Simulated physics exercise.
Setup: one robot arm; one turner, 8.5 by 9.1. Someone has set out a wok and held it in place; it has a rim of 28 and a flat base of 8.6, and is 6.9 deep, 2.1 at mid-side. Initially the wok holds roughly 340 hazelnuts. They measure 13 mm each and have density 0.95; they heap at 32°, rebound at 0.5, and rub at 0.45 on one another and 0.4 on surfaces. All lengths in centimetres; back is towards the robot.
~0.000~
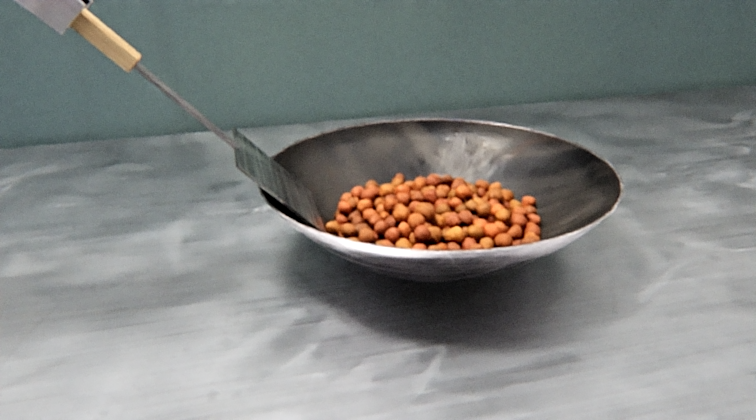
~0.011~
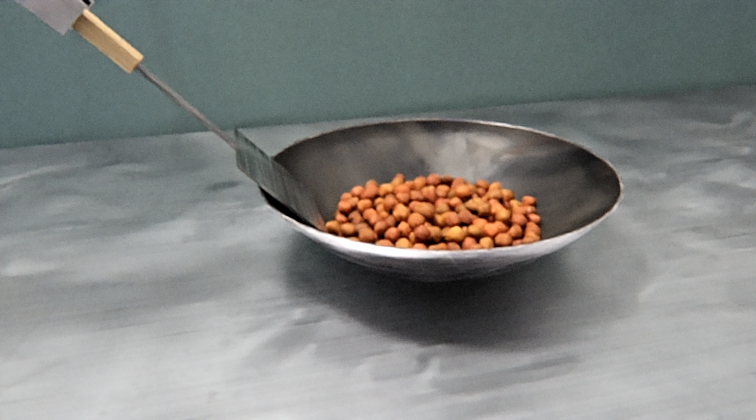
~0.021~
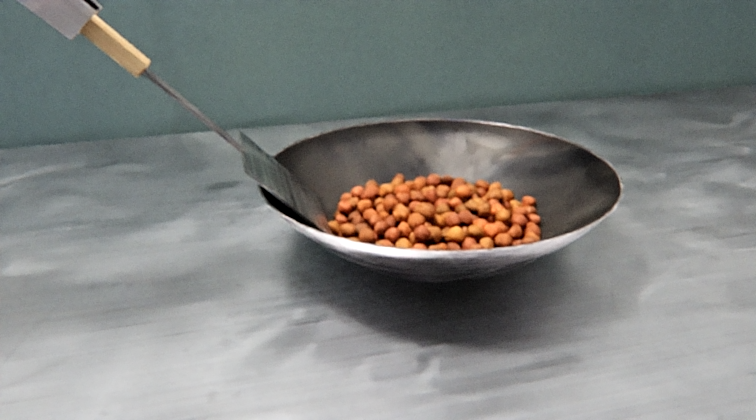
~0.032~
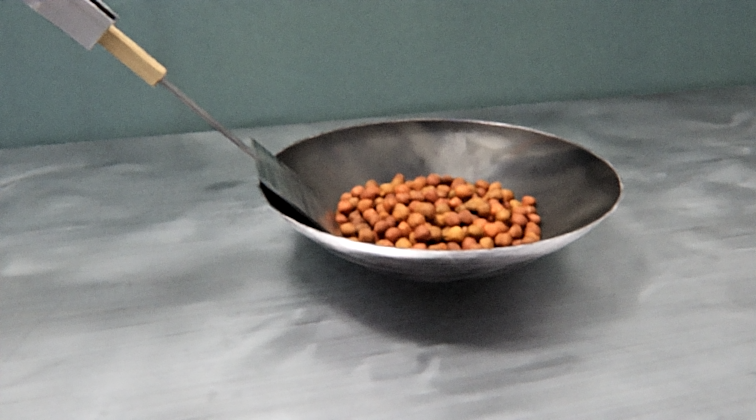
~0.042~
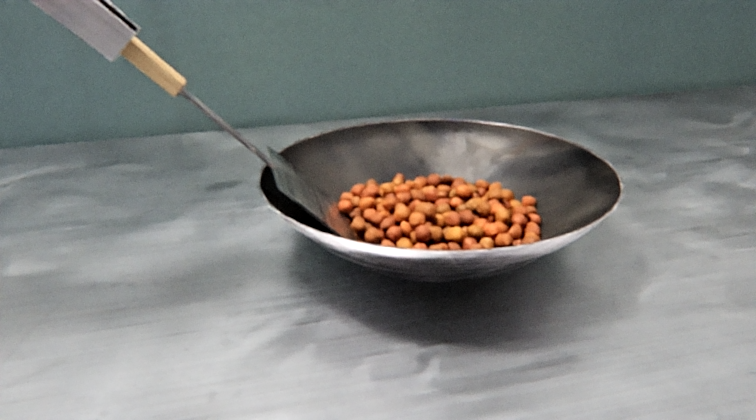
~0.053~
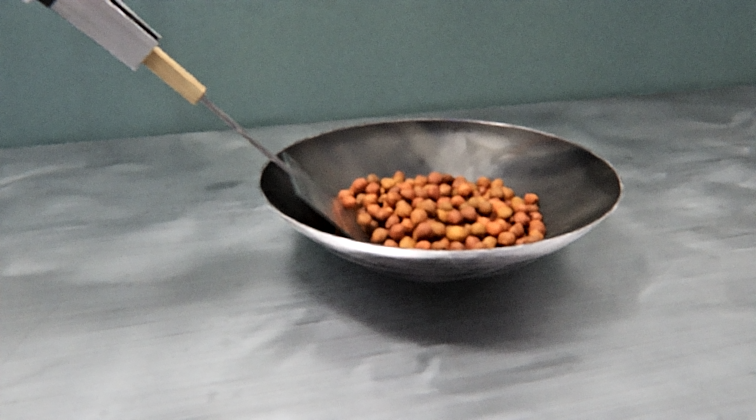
The footage shows a robot arm holding a turner at the left side of a dark wok of round brown nuts; the turner starts almost still, then slides down and rightward into the heap's left edge, nudging a few nuts.
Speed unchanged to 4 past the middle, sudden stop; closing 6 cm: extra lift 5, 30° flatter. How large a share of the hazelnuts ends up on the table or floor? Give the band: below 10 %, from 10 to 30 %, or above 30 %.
Band: From 10 to 30 %.
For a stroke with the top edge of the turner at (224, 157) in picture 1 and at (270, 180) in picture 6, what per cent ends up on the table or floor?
Roughly 5 percent ends up there.
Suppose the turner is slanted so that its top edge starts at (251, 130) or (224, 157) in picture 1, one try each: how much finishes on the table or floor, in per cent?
Some 15 and 15 per cent.
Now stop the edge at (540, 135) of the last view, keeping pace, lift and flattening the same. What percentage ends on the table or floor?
I'd estimate about 45 per cent.
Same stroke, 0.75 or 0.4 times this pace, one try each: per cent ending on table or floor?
Close to 5 and 0 percent respectively.
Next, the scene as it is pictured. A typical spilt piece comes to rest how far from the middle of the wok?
It works out to near 42 cm.
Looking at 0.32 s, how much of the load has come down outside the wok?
It is near 5 percent.
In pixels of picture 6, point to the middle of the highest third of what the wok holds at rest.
The centre sits at about (519, 191).
After 0.08 s, sloping 46°, highest piece 6 above the table; 336 in the wok.
After 0.10 s, sloping 36°, highest piece 7 above the table; 336 in the wok.
After 0.32 s, sloping 17°, highest piece 11 above the table; 279 in the wok, 16 on the table or floor, 41 on the blade or in flight.
After 1.37 s, sloping 17°, highest piece 6 above the table; 278 in the wok, 58 on the table or floor.
At rest, 278 in the wok, 58 on the table or floor. That is 17 % on the table or floor.
